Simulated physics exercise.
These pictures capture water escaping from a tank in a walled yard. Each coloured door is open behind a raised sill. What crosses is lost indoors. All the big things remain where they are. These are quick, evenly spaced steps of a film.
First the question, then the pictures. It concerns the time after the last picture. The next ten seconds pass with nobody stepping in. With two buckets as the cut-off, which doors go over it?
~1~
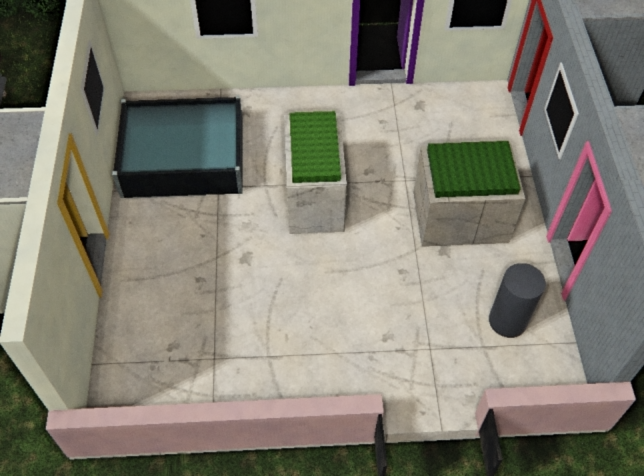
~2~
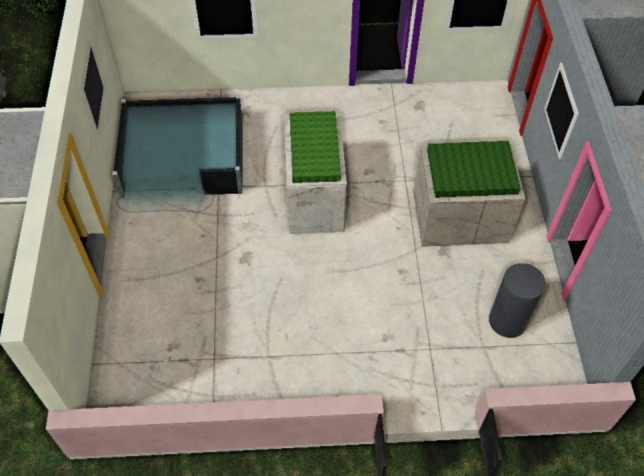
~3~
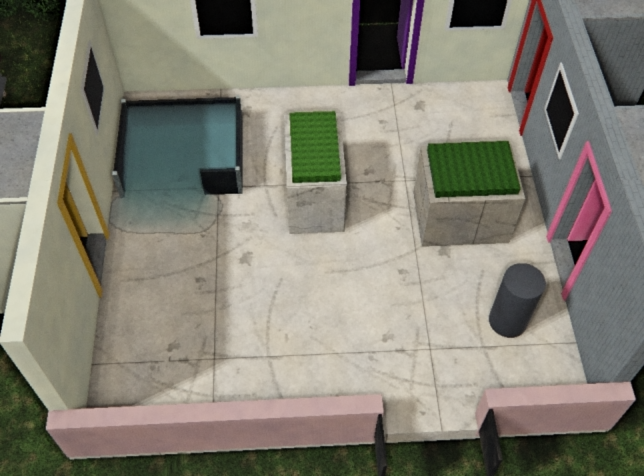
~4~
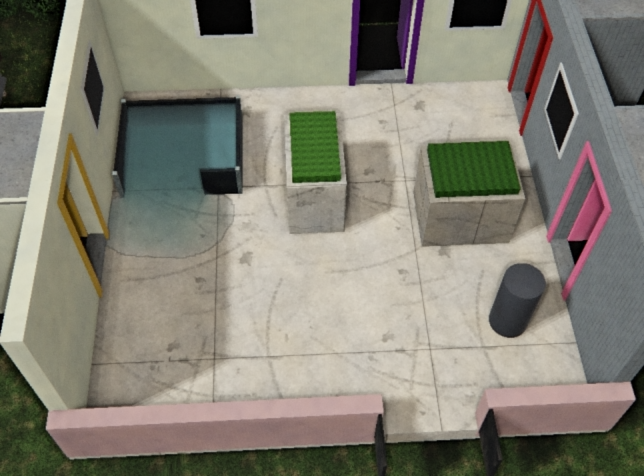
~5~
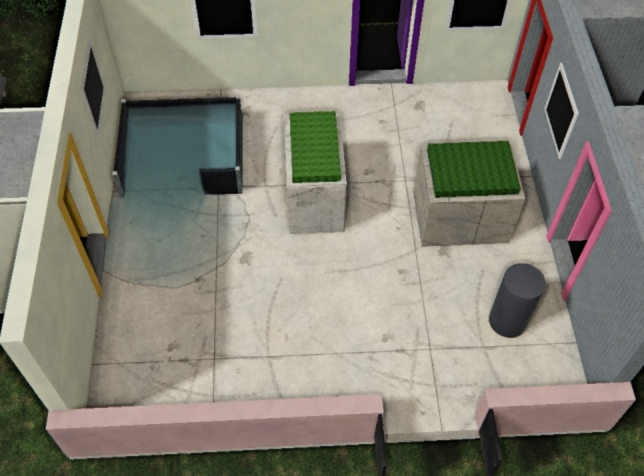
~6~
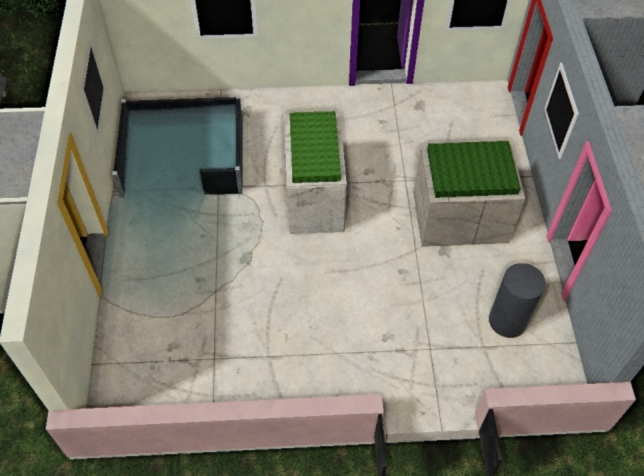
At the end, the yellow door will pass two buckets at most. The purple door will pass two buckets at most. The red door will pass two buckets at most. The pink door will pass two buckets at most.
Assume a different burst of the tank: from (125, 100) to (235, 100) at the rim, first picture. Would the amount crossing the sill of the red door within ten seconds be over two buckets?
The red door exceeds the limit.
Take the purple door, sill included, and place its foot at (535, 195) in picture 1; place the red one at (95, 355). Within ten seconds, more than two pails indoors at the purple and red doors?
Outcome - purple door keeps within bounds, red door runs over the limit.
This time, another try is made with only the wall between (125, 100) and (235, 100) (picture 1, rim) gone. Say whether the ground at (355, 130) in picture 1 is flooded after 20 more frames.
Verdict: Wet.
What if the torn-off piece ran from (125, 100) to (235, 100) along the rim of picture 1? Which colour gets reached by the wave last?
The pink door.
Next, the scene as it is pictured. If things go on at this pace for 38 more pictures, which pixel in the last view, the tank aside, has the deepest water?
Point to roughly (588, 406).
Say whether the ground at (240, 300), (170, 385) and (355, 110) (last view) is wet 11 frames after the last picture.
Result, as listed: Wetted / wetted / not wetted.
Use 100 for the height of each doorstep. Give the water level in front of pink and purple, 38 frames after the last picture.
Close to 70 per cent for the first one and close to 0 per cent for the second.
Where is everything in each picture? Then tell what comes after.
The first frame shows still water in the tank at (180, 138).
In the second frame, water pours out at (163, 188) and has run to (208, 202).
In the third frame, water pours out at (163, 189) and has run to (211, 217).
In the fourth frame, water pours out at (163, 188) and has run to (202, 246).
In the fifth frame, water pours out at (163, 189) and has run to (181, 281).
In the sixth frame, the front is at (175, 310), out from the gap at (163, 189).
A moment on, water covers 20 % of the floor; the yellow door wet at the sill, nothing in, the purple door not reached, the red door not reached, the pink door not reached.
Next, water covers 25 % of the floor; the yellow door wet at the sill, nothing in, the purple door not reached, the red door not reached, the pink door not reached.
Then, water covers 35 % of the floor; the yellow door wet at the sill, nothing in, the purple door not reached, the red door not reached, the pink door not reached.
Later, water covers 55 % of the floor; the yellow door wet at the sill, nothing in, the purple door not reached, the red door not reached, the pink door wet at the sill, nothing in.
In the end, water covers 70 % of the floor; the yellow door wet at the sill, nothing in, the purple door not reached, the red door wet at the sill, nothing in, the pink door wet at the sill, nothing in.
